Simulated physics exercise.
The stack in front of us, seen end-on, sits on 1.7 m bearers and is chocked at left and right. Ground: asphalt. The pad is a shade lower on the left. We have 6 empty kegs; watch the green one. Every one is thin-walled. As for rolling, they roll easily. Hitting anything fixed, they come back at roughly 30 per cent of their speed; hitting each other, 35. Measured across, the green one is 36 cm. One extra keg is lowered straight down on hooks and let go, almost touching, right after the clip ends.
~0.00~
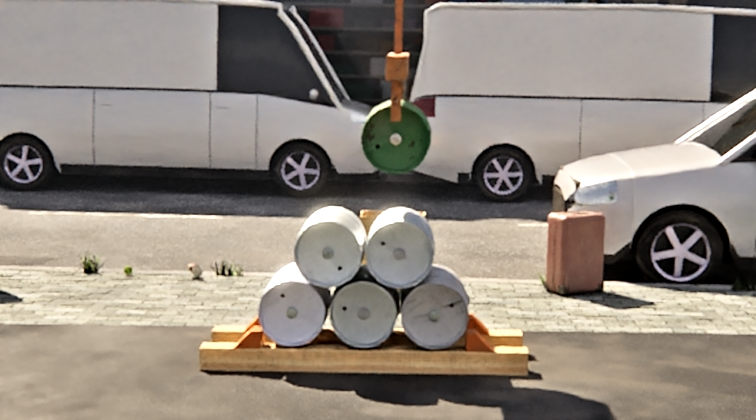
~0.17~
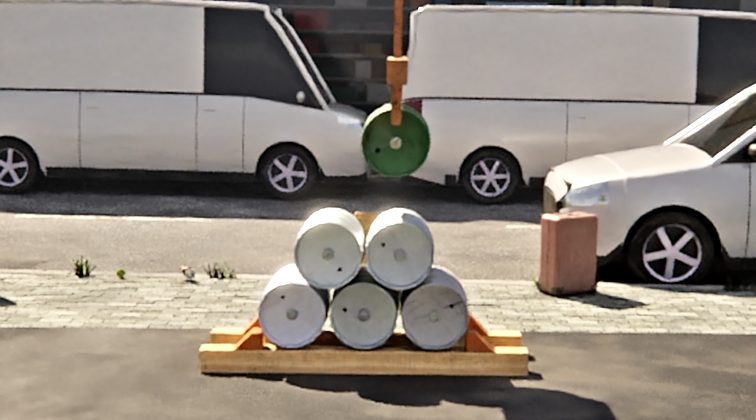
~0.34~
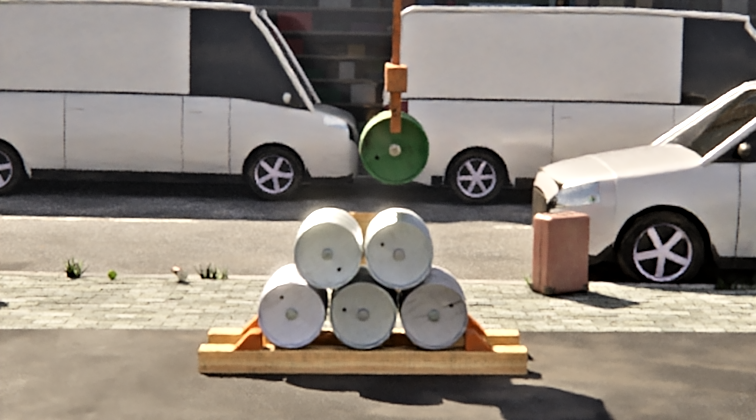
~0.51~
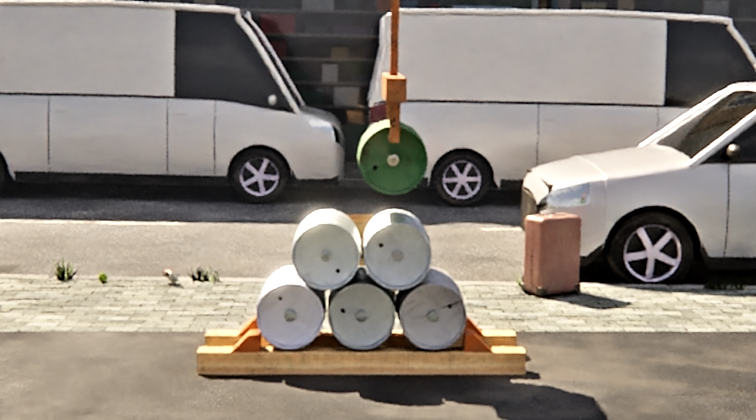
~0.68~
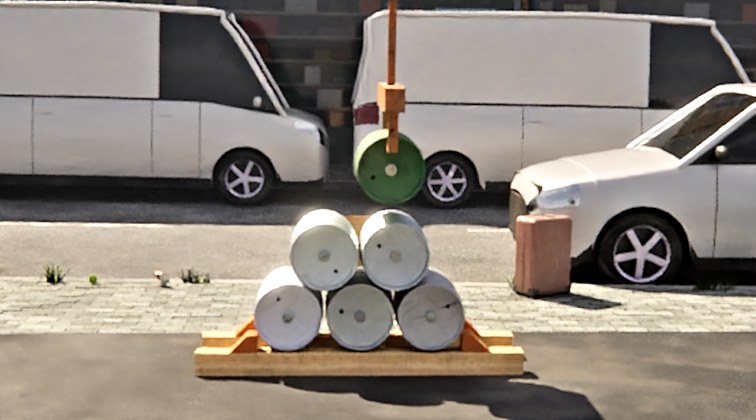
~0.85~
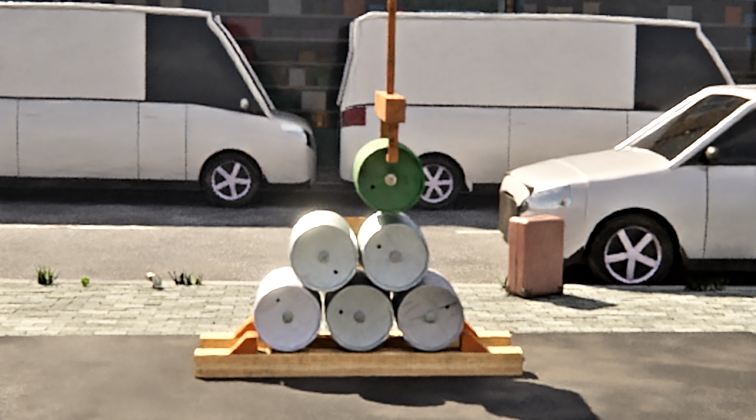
To begin with, a green keg hangs from an orange hook above five pale kegs stacked in two rows on a wooden base. The hook lowers it steadily until it is just above the top pair, while the parked vehicles and suitcase behind shift left in view and the stack stays put.
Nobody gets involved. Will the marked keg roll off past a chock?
Green: Stays put.
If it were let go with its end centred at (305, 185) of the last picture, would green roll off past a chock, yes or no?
Green: Yes.
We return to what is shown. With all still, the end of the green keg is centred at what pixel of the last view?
In the last picture it sits near (361, 197).
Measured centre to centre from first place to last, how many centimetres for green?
Displacement for green: 30.
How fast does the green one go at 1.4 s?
Estimated speed near 0.5 m/s.
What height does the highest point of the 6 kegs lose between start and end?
30 cm.
Then, 1.4 s in, green is up on others, 45 cm inside the right chock, rolling left; 0 off the stack.
Then, 2.1 s in, green is up on others, 50 cm inside the right chock; 0 off the stack.
In the end (2.8 s), green is up on others, 50 cm inside the left chock; 0 off the stack.
